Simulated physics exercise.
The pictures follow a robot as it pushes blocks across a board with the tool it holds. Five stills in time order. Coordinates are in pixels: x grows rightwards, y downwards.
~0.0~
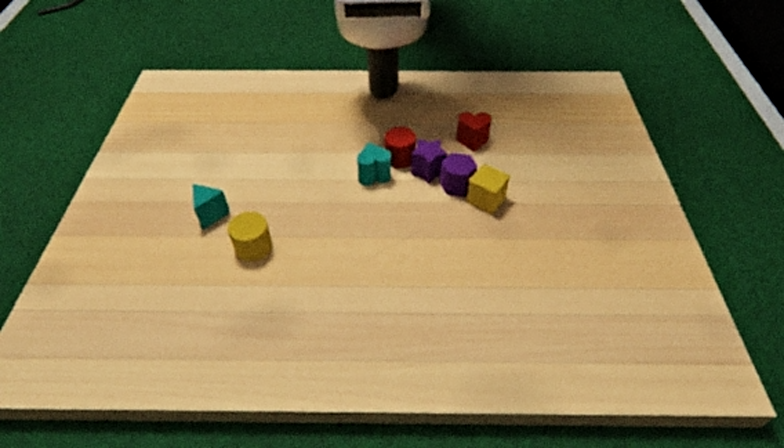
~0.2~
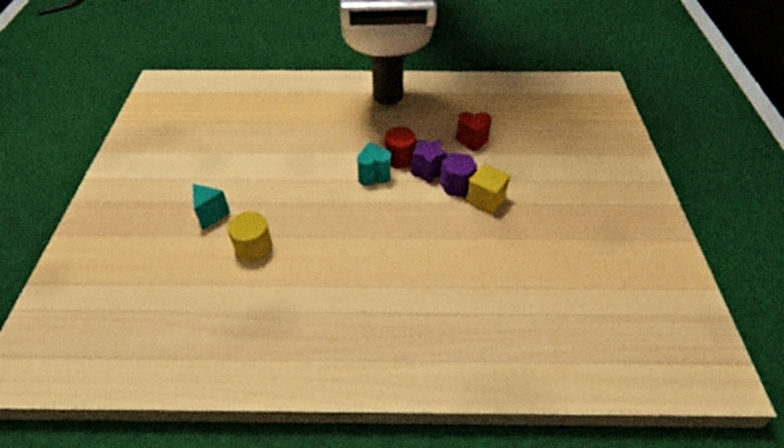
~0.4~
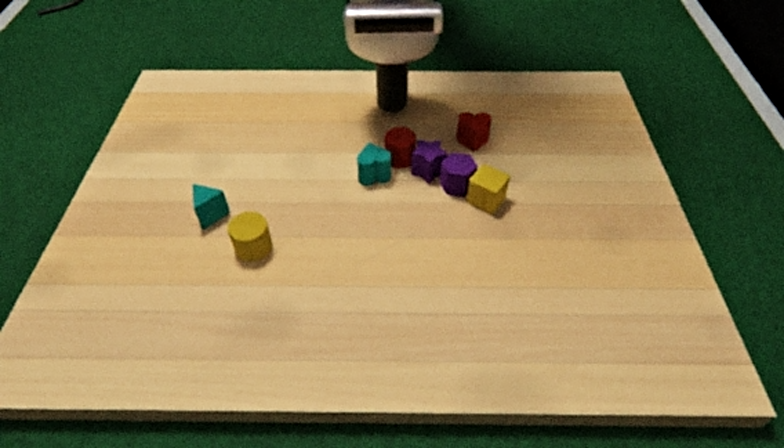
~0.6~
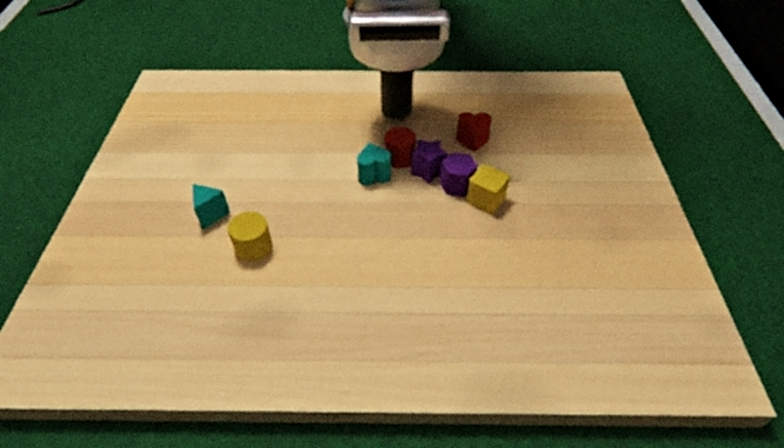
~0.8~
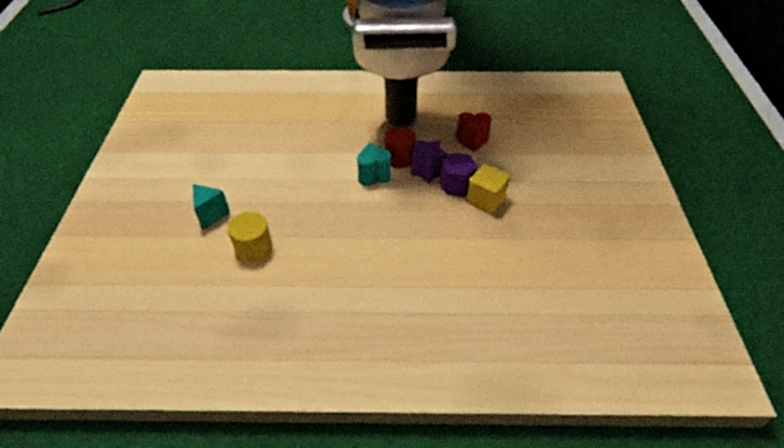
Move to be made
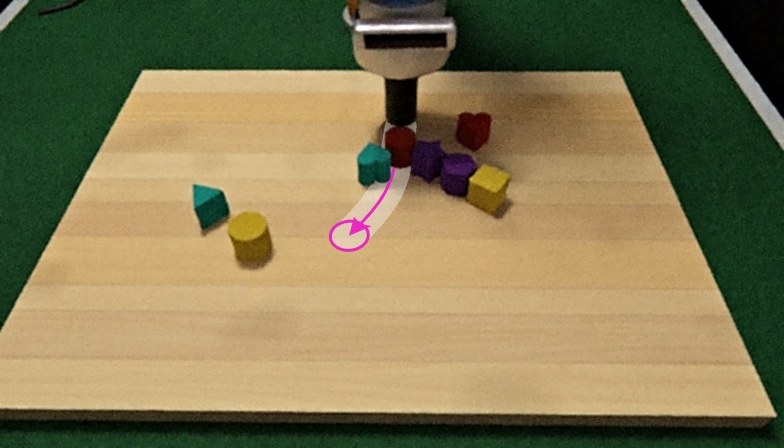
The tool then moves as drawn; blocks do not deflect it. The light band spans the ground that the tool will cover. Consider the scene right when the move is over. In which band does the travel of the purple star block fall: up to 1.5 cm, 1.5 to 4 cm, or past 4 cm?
It ends under 1.5 cm away.
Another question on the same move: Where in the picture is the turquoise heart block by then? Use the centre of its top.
I predict (347, 173).
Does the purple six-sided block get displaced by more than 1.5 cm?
No, it doesn't check out.
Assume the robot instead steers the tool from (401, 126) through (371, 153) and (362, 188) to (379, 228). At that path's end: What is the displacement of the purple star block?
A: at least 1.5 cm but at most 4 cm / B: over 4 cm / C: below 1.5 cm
I choose C.
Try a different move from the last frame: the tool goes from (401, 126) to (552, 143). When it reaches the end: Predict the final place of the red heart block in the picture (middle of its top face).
Around (533, 138).
Drawn move, from (401, 126) by way of (391, 179) to (349, 235).
The first path, step by step. One third of the way, tool (395, 153); turquoise heart block (370, 159), turned 40° clockwise; red round block (402, 161); purple star block (431, 152), turned 30° anticlockwise.
Two thirds of the way, tool (381, 191); turquoise heart block (350, 172), turned 75° clockwise; red round block (407, 195); purple star block (431, 152), turned 30° anticlockwise.
At the end, tool (349, 228); turquoise heart block (347, 173), turned 85° clockwise; red round block (407, 197); purple star block (431, 152), turned 30° anticlockwise; purple six-sided block still.
